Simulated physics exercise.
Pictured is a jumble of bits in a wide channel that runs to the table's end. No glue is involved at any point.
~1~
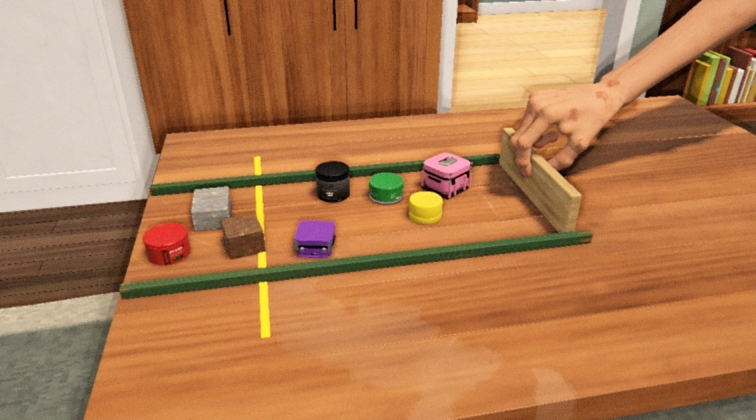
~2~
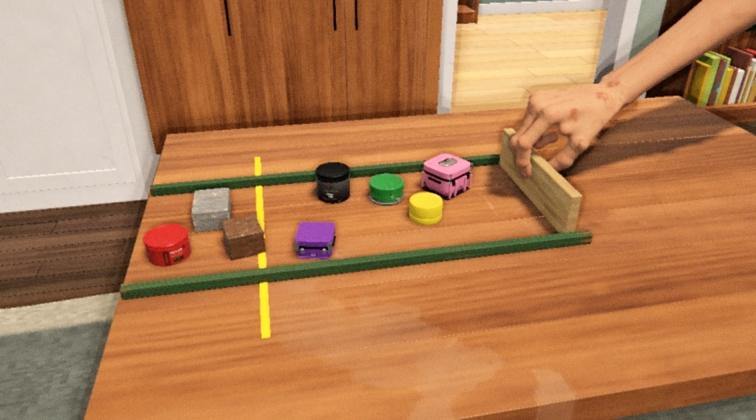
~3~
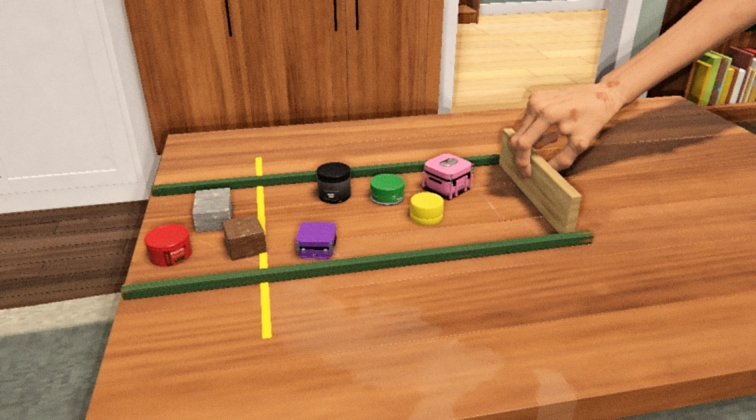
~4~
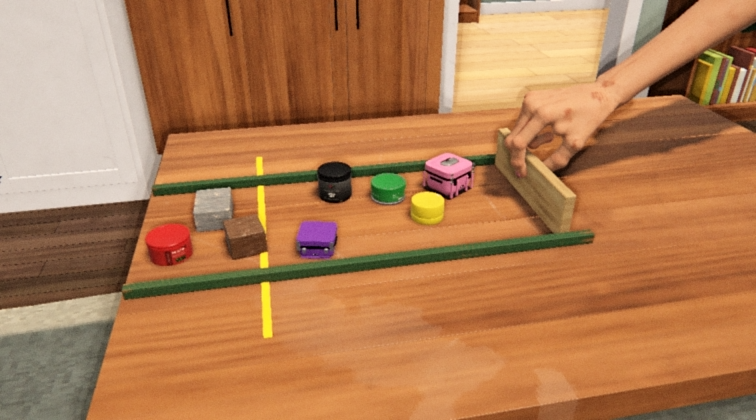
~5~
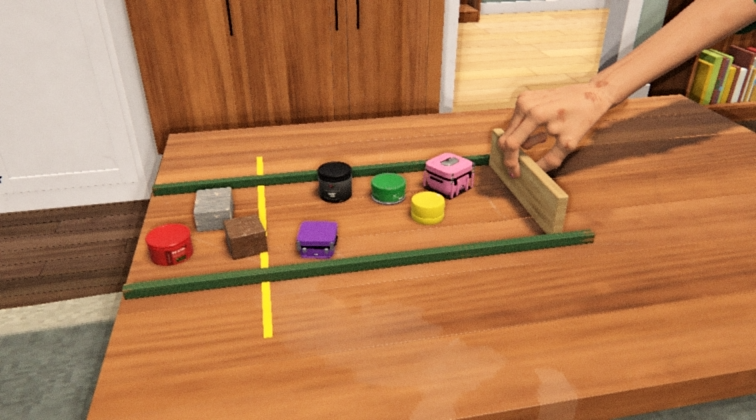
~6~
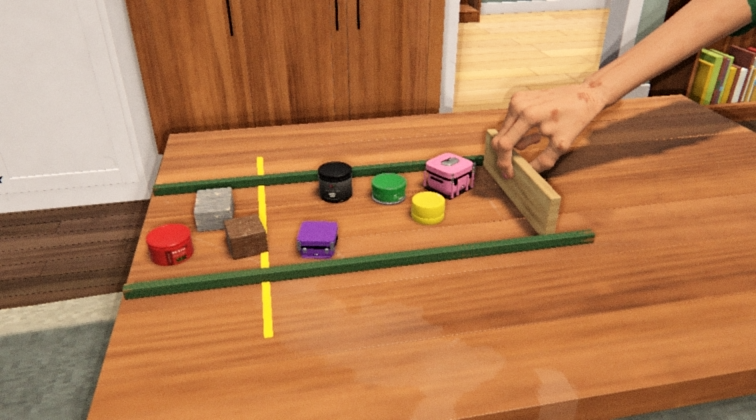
A hand grips a pale wooden board standing across a channel between two green rails on a wooden table, seen from above at an angle in a room with cabinets. Left of a yellow tape line sit a red tub, grey block and brown block; right of it are purple and pink cases, a black tub, and green and yellow tins. The hand slides the board slightly left, while the objects and view barely shift.
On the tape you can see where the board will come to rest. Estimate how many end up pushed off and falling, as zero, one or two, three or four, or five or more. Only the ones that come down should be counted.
Zero end up falling off.
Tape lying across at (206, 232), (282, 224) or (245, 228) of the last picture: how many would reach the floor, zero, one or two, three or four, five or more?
Either one or two; zero; none at all.
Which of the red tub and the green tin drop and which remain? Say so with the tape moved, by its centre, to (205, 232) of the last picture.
Result: Red tub comes off, green tin stays.
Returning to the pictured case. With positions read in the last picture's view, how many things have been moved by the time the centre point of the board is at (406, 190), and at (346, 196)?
Counts: 4, 4.
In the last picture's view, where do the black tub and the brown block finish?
First object: (206, 187); second object: (209, 240).
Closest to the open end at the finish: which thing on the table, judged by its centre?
The red tub.
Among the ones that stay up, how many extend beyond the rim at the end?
The total comes out at 0.
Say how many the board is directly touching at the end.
The count in contact is 4.
Soon after, none off yet; red tub at rest near (170, 245); grey block at rest near (215, 209); brown block at rest near (246, 236).
At rest, the number that fall off is zero.
